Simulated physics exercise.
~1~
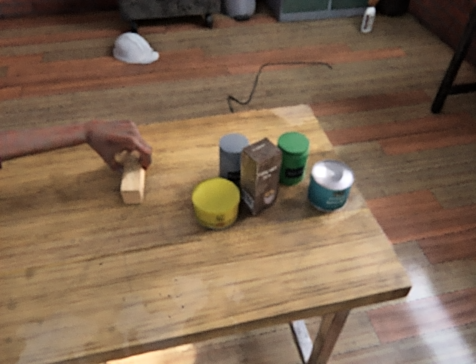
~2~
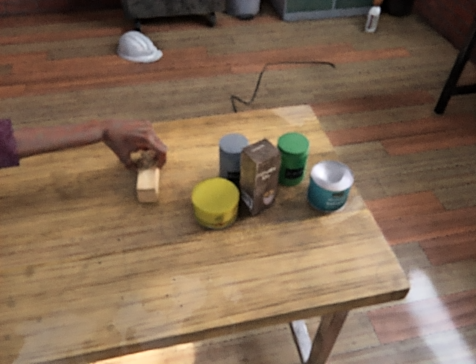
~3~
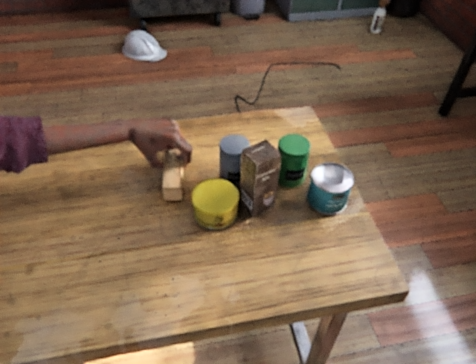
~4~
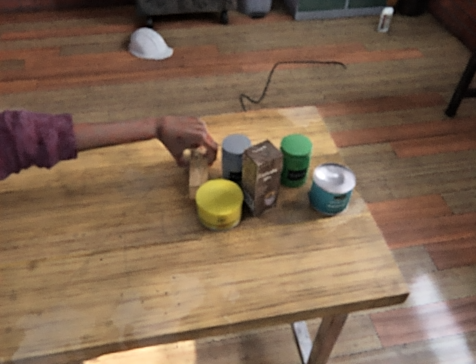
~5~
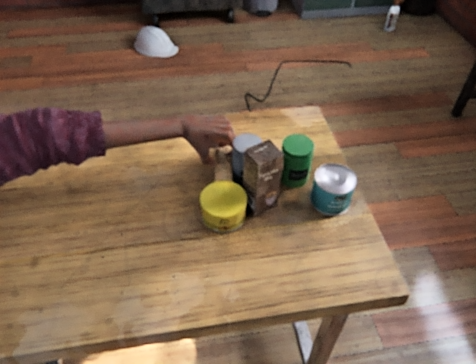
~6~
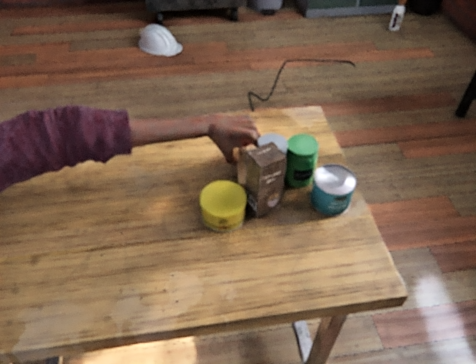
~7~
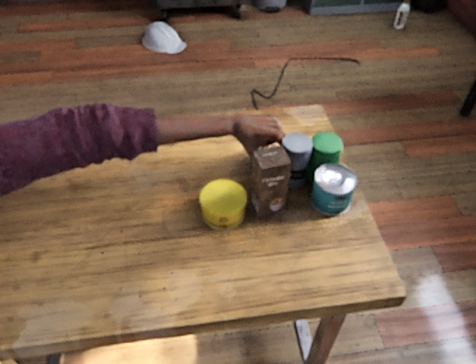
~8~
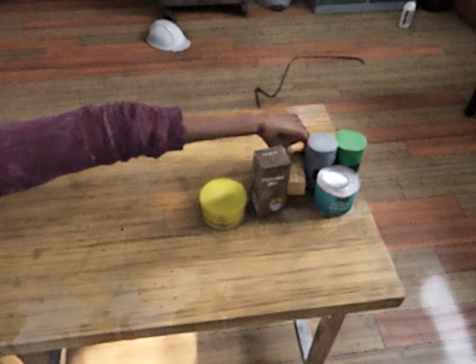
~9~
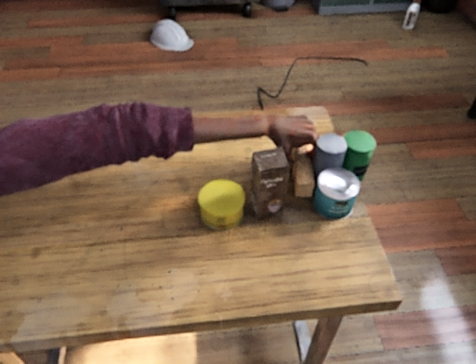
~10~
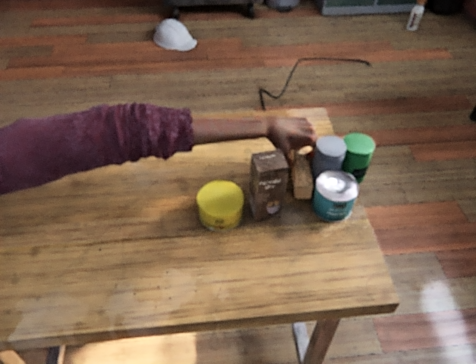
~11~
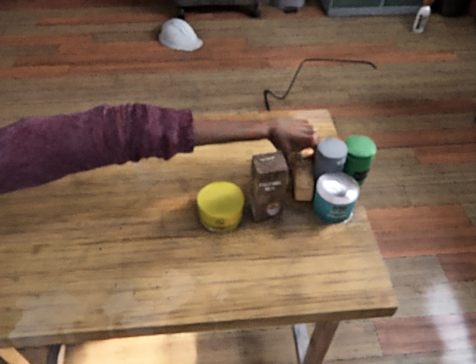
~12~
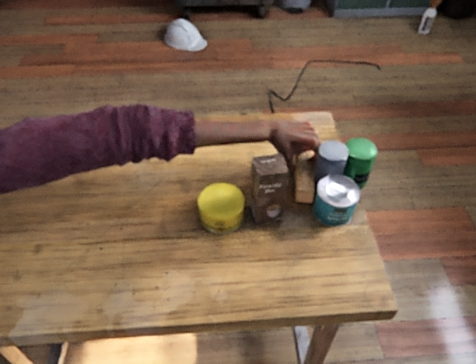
We see a hand push a small wooden block rightward across a table, sliding the grey jar and then the green jar to the right past a brown carton. The hand stops with everything upright on the table, the yellow and turquoise tubs close to where they began.
